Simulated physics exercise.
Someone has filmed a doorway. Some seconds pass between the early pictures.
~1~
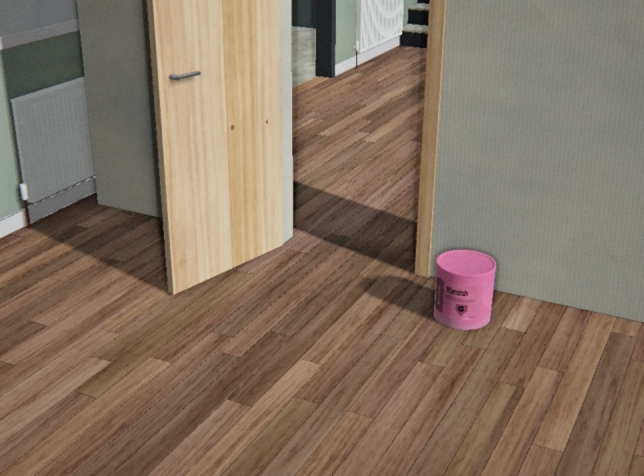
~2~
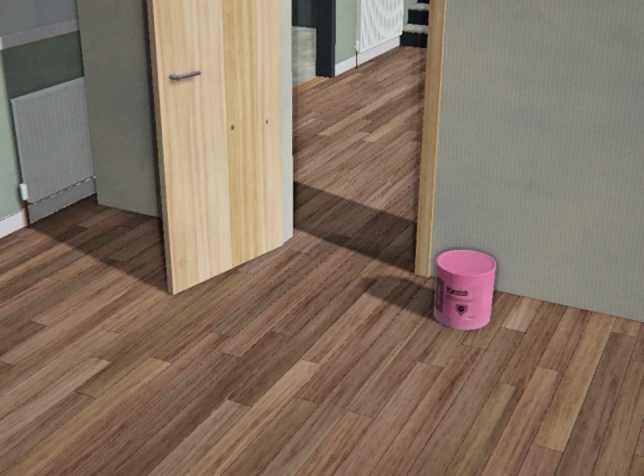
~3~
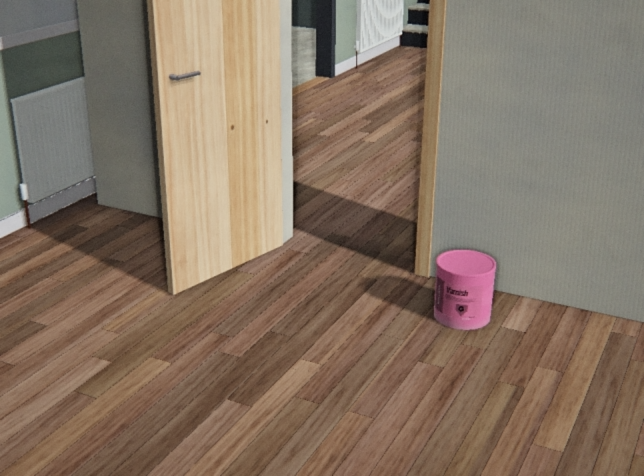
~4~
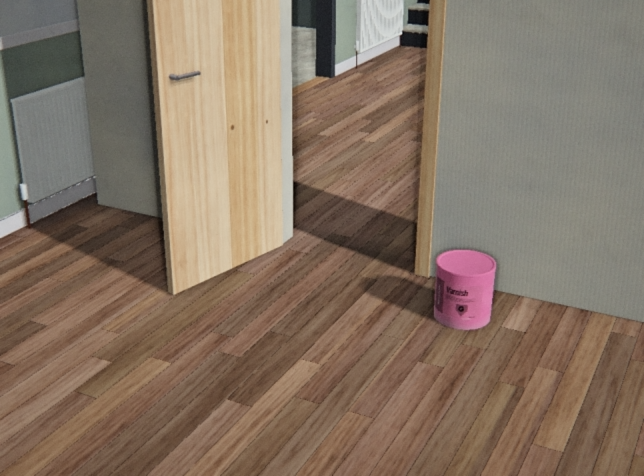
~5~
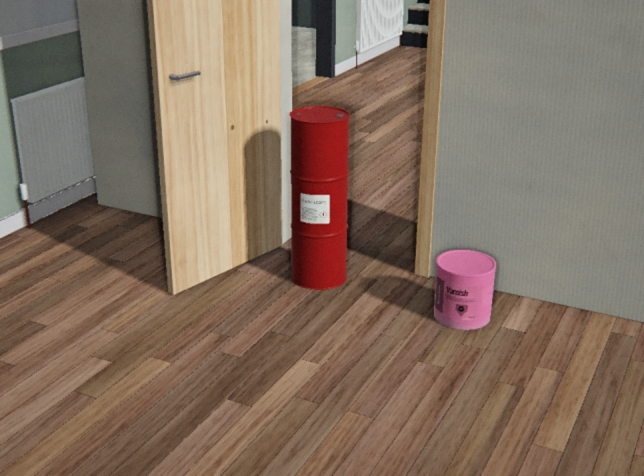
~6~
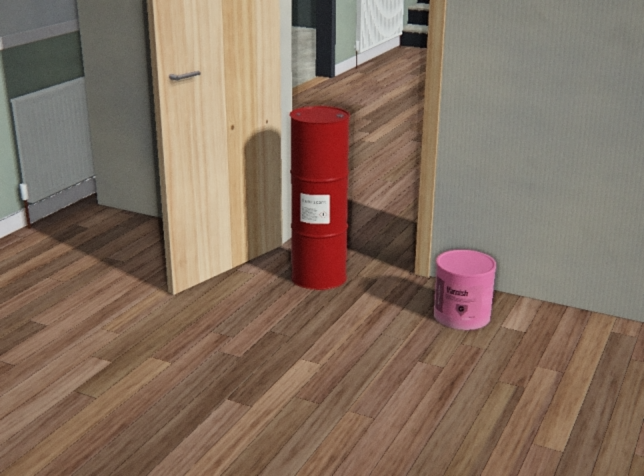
At first, a wooden door stands wide open beside a doorway, with a pink pail on the wood floor to the right, and nothing moves. Then a red drum appears upright in front of the opening, casting a shadow on the door, while the door and pail stay still.
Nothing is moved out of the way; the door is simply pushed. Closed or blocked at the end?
The door stops short.
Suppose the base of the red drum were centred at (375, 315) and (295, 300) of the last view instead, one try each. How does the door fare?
First try: It closes; second try: It jams.
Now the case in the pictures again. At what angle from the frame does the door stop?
About 55°.
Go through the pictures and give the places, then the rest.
The first picture shows door wide open and still; pink pail (464, 289).
The second picture shows door wide open and still; pink pail (464, 289).
The third picture shows door wide open and still; pink pail (464, 289).
The fourth picture shows door wide open and still; pink pail (464, 289).
The fifth picture shows door wide open and still; pink pail (464, 289).
The sixth picture shows door wide open and still; red drum (319, 199); pink pail (464, 289).
Then, 0.70 s on from there, door 93° open.
Then, 1.20 s on from there, door 76° open.
Then, 1.70 s on from there, door 57° open.
In the end, door 53° open; both unmoved. At the end, from the last picture's camera, red drum near (324, 199).
